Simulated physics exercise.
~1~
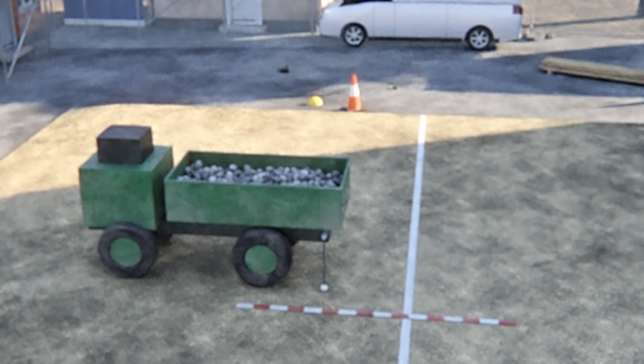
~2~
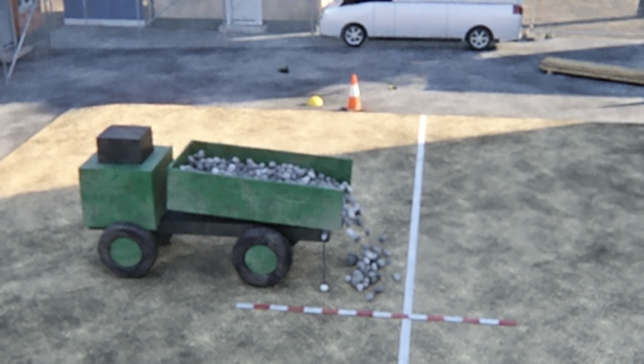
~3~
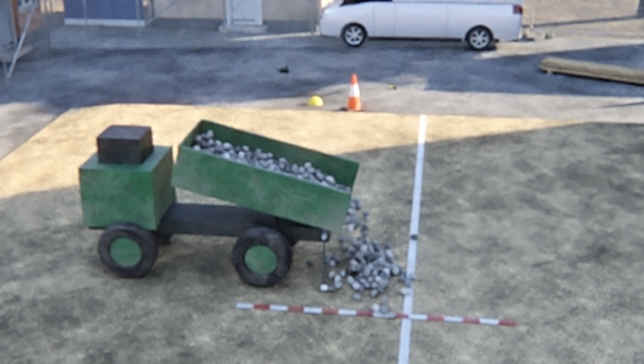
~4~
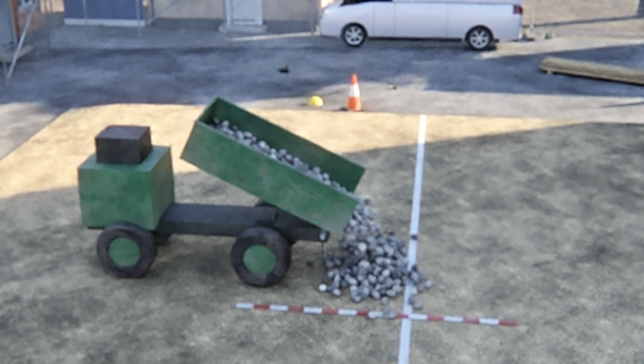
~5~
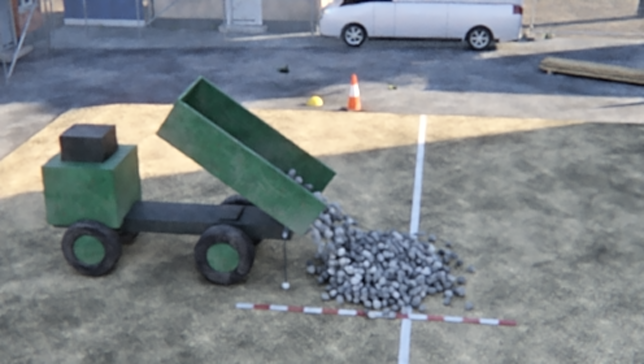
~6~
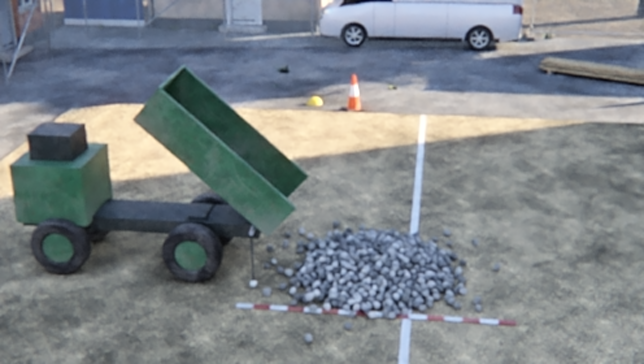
A green tipper truck loaded with smooth grey stones stands on a sunlit yard, its open rear facing a white line painted on the ground. The body begins to tilt, and the first stones spill off the back beside a red-and-white striped staff. As it rises steeper, more stones slide out and the heap spreads across the line. The truck then draws away to the left, still tipping, while the rest pours down. It ends with the body steeply raised and empty, and a broad low mound lying mostly left of the line, a smaller share beyond it.
